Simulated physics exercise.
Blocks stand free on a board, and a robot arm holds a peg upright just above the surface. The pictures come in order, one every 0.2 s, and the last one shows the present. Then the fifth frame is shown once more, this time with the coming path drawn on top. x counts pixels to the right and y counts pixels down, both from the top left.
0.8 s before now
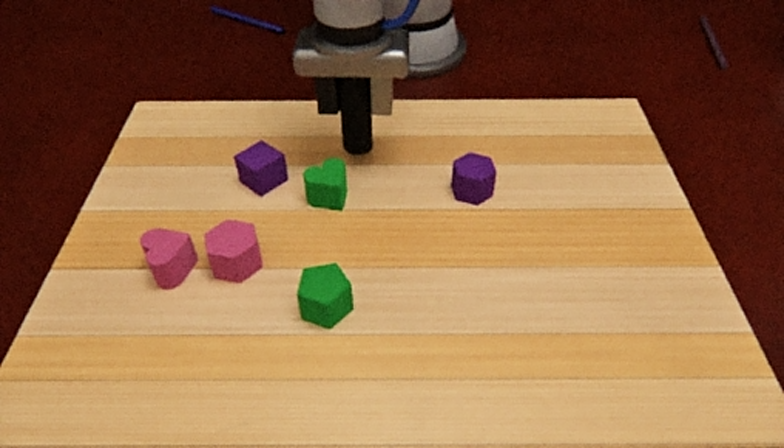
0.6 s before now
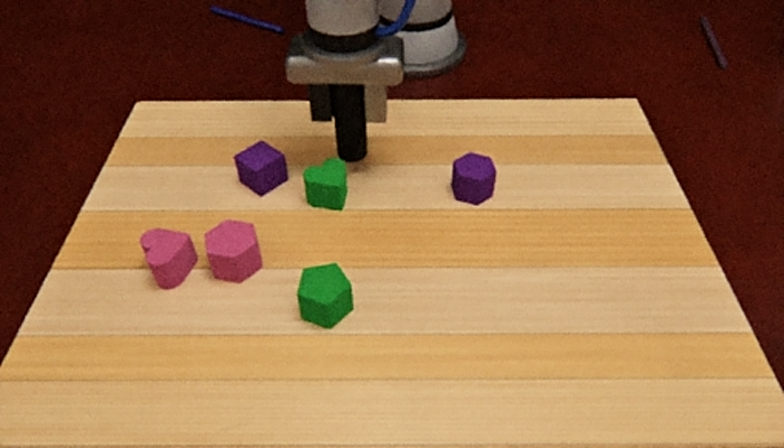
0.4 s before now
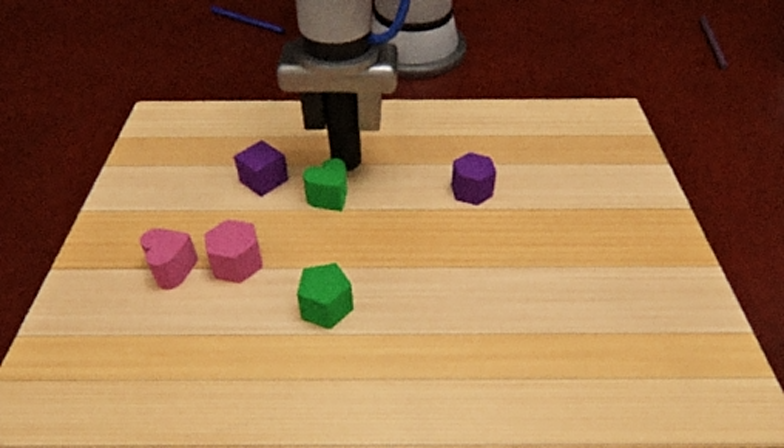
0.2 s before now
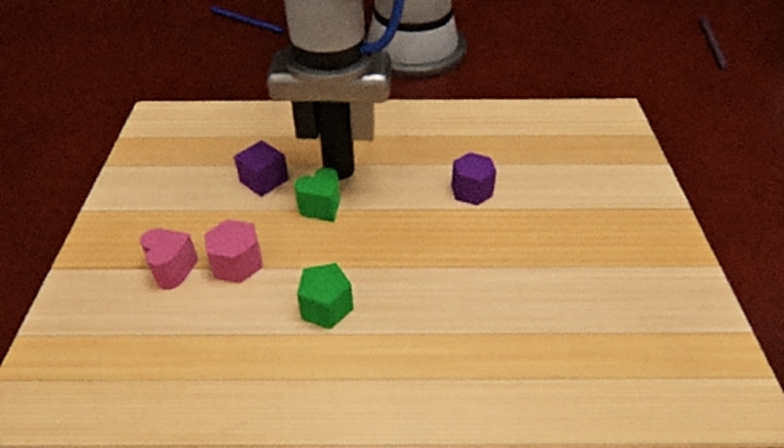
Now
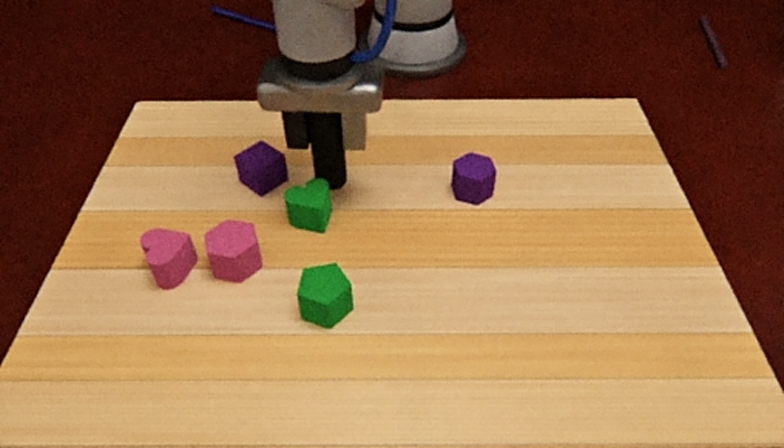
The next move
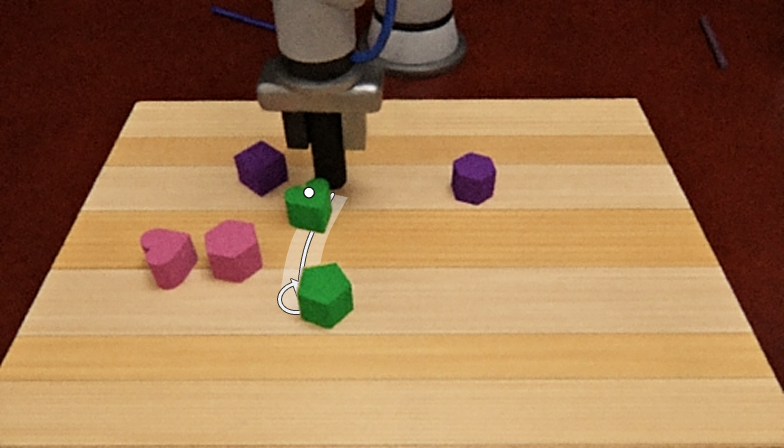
A robot arm holding a dark peg upright moves toward the viewer and slightly left over a striped wooden board, approaching a green heart-shaped block. The peg then pushes that block a short way forward and left, while the pink, purple and other green blocks stay still.
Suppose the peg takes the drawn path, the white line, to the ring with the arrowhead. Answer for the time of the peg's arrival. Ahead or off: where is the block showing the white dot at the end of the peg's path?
Answer: Slipped away.
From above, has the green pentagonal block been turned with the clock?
Going by the path, no.
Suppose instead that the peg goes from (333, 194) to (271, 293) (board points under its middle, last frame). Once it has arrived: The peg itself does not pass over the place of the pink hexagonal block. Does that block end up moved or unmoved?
Here's my answer: The pink hexagonal block gets displaced.
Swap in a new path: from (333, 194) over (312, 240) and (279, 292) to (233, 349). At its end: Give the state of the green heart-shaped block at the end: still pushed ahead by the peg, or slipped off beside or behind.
I'd say the green heart-shaped block has slipped off and sits beside or behind the peg.
The drawn path runs from (333, 194) by way of (309, 241) to (298, 298); the dot is on the green heart-shaped block.
On the path given first. One third of the way, peg at (314, 212); green heart-shaped block at (281, 221), turned 25° clockwise.
Two thirds of the way, peg at (302, 246); pink hexagonal block at (223, 240), turned 15° clockwise; green heart-shaped block at (267, 247), turned 85° clockwise.
At the end, peg at (296, 285); pink hexagonal block at (223, 240), turned 15° clockwise; purple square block not moved; green heart-shaped block at (258, 262), turned 130° clockwise; green pentagonal block at (329, 292), turned 25° anticlockwise.
